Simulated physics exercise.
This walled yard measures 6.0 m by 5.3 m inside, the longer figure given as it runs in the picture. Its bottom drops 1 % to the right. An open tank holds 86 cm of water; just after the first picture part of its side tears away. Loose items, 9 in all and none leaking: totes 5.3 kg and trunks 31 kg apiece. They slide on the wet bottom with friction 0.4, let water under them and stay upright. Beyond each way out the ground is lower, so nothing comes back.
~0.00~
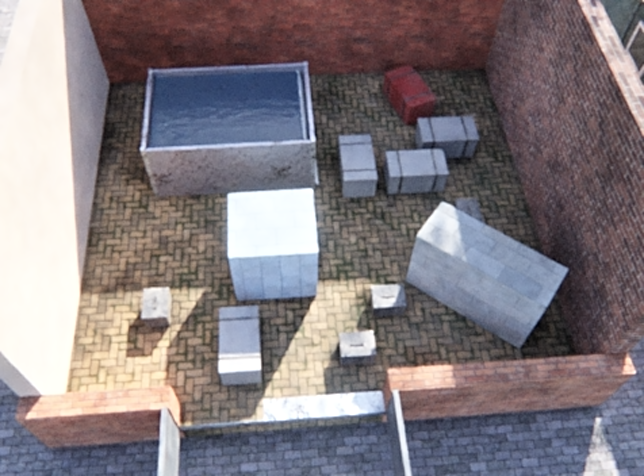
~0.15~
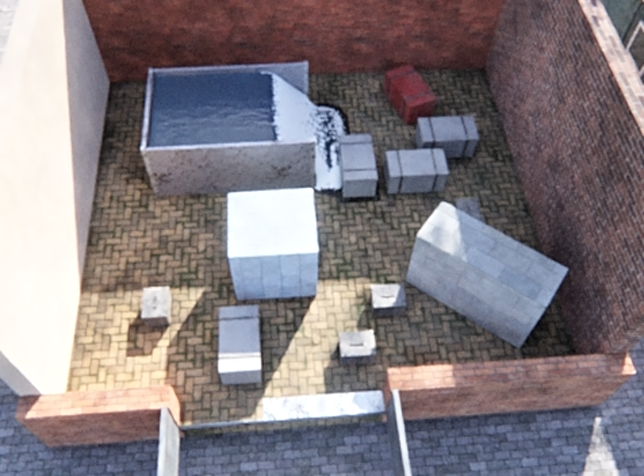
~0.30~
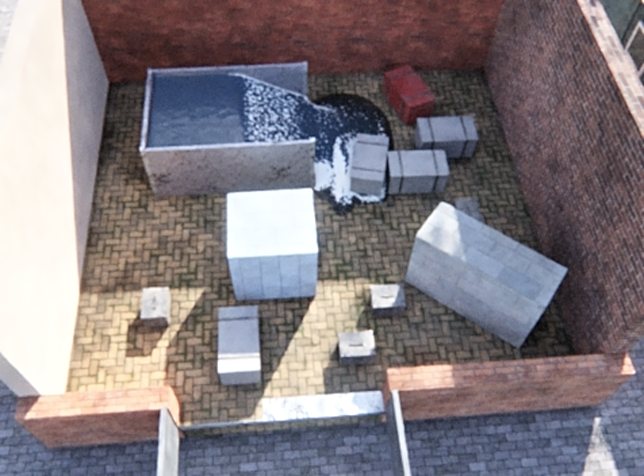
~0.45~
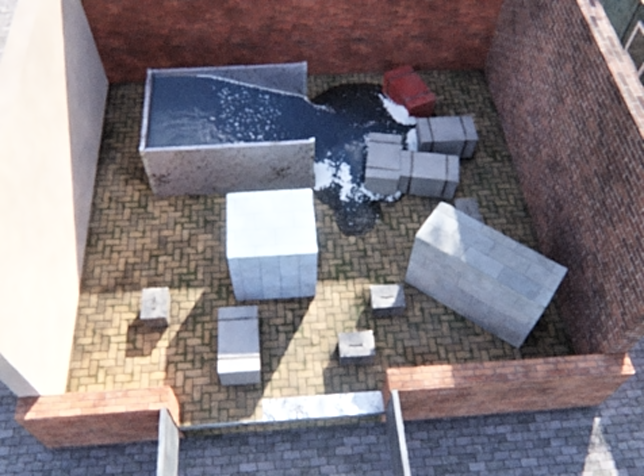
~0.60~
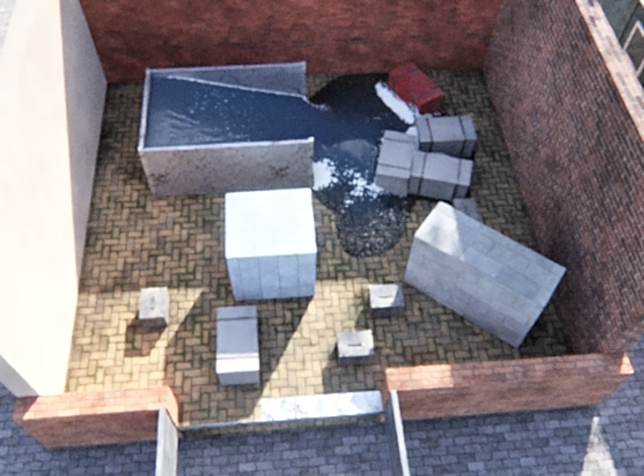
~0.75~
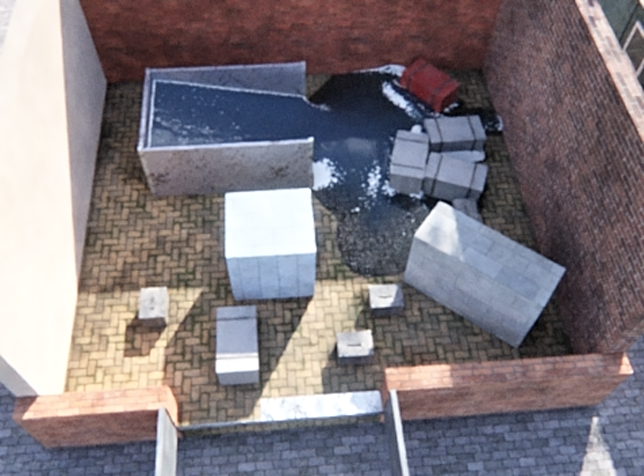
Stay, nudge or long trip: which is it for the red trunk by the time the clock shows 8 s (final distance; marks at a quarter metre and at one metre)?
Red trunk travels far.
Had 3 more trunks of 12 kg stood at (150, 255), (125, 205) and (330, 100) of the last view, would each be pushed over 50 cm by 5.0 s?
In turn: Under, under, past it.
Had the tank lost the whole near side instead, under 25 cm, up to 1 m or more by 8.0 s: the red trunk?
Then the red trunk holds its place.
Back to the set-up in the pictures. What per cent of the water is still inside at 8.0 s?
About 88 per cent.
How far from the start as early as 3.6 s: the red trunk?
Roughly 80 cm by then.
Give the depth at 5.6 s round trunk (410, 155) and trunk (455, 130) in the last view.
Roughly 13 and 16 cm.
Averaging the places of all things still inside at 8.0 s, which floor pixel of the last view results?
At about (302, 250).
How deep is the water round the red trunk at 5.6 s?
Roughly 6 cm.
After 1.6 s the red trunk is near (467, 49), 1.0 m from its start, afloat; 0 of 9 are out; 3 afloat.
After 3.6 s the red trunk is near (359, 71), 0.8 m from its start, afloat; 0 of 9 are out; 6 afloat.
After 5.6 s the red trunk is near (206, 79), 3.0 m from its start, aground; 0 of 9 are out; 5 afloat.
After 8.0 s the red trunk is near (169, 81), 3.6 m from its start, aground; 1 of 9 are out; 3 afloat.
